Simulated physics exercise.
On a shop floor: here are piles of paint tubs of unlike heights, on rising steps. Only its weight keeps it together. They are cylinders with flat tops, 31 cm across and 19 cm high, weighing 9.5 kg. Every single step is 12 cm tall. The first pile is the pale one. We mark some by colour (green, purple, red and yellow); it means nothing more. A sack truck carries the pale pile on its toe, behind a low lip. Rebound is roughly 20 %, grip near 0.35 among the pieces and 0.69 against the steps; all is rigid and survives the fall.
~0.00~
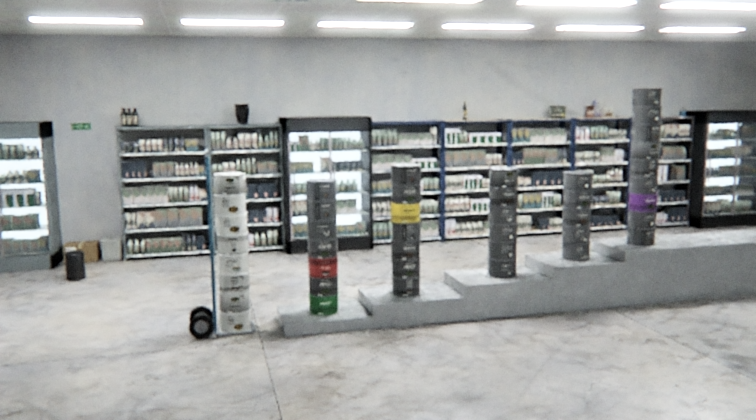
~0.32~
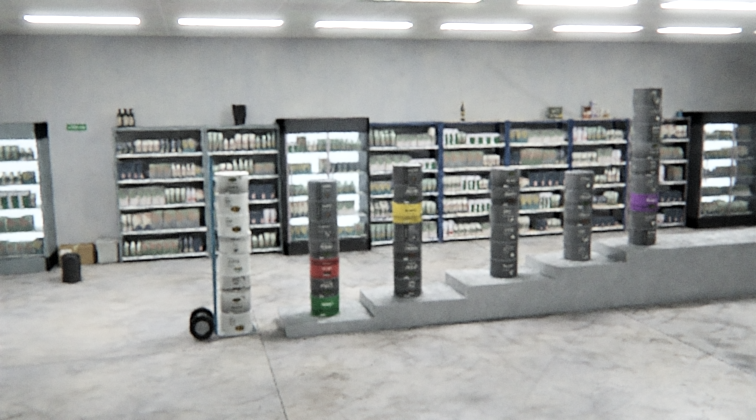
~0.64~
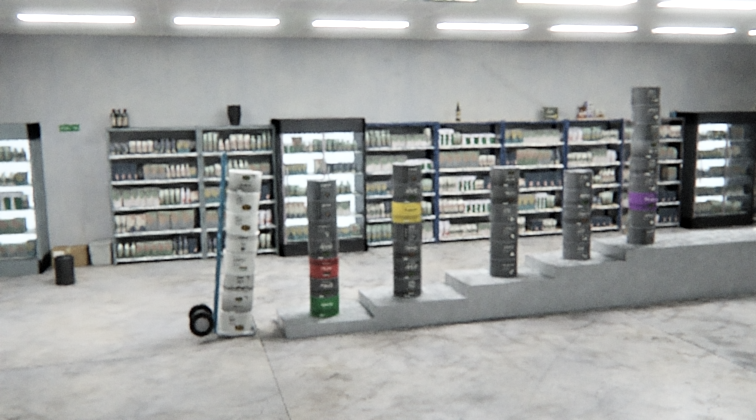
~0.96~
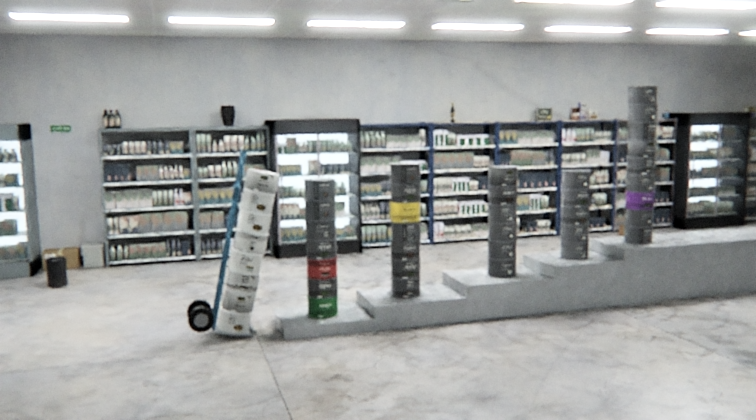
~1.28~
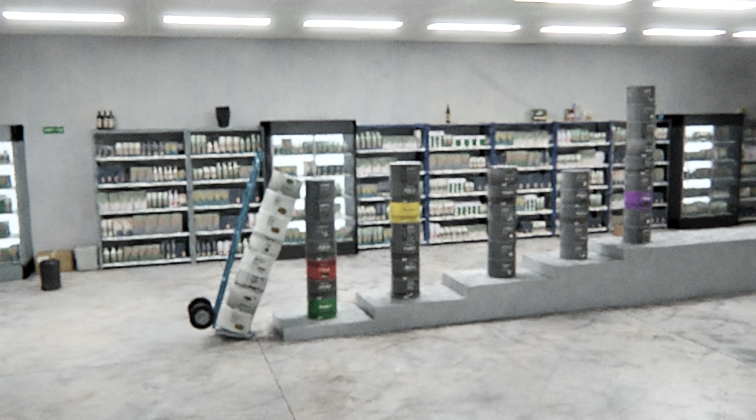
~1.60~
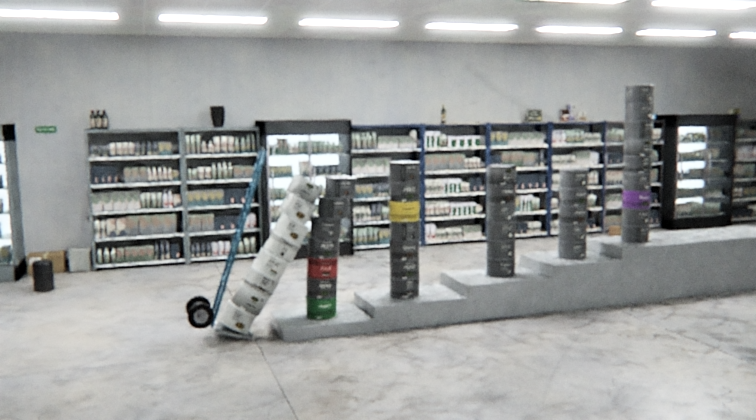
The video shows a sack truck with a pale stack of tubs tilting forward to the right on a shop floor, the stack leaning further until its upper tubs press against the neighbouring grey, red and green pile, whose top shifts.
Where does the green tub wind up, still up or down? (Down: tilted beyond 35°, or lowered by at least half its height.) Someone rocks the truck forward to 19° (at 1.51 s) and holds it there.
Once all is still, the green tub is still up.
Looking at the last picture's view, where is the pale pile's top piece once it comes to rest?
(398, 374).
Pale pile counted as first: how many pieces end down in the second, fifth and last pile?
For the second pile 6, for the fifth pile 4, for the last pile 0.
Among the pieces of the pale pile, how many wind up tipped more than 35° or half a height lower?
Exactly 8 of the pale pieces.
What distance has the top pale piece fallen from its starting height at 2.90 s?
Roughly 60 cm lower.
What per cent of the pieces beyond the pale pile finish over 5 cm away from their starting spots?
The share is 70 per cent.
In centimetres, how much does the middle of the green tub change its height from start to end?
0 centimetres lower, roughly.
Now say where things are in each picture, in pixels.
In the first picture (pixels give the middle of a visible side; the camera moves round a little), truck frame (209, 194) 0° forward; green tub (326, 306); red tub (326, 268); purple tub (651, 203); none of the others has stirred.
Truck frame (212, 194) 1° forward; green tub (328, 307), in the second picture.
Truck frame (223, 190) 6° forward, top of the pale pile leaning 6°; green tub (327, 307); none of the others has stirred, in the third picture.
Truck frame (239, 187) 12° forward, top of the pale pile leaning 13°; green tub (326, 308); none of the others has stirred, in the fourth picture.
Truck frame (252, 187) 18° forward, top of the pale pile leaning 22°; green tub (325, 309); none of the others has stirred, in the fifth picture.
Truck frame (255, 186) 19° forward, top of the pale pile leaning 31°; green tub (325, 309); red tub (326, 269) 21 mm from its place; yellow tub (409, 212); movement in 5 of them, in the sixth picture.
After 2.90 s, 8 of the pale pile down; 12 of the 34 other tubs down; green tub 26° from how it stood; red tub 40° from how it stood, 18 cm lower.
After 5.72 s, 8 of the pale pile down; 19 of the 34 other tubs down; green tub 8 cm from its place; yellow tub 57° from how it stood, 41 cm lower.
In the end (8.7 s), 8 of the pale pile down; 21 of the 34 other tubs down; green tub 8 cm from its place; yellow tub upside down; red tub 41° from how it stood, 18 cm lower. From the last view, middles, green tub near (323, 304), yellow tub near (561, 321).
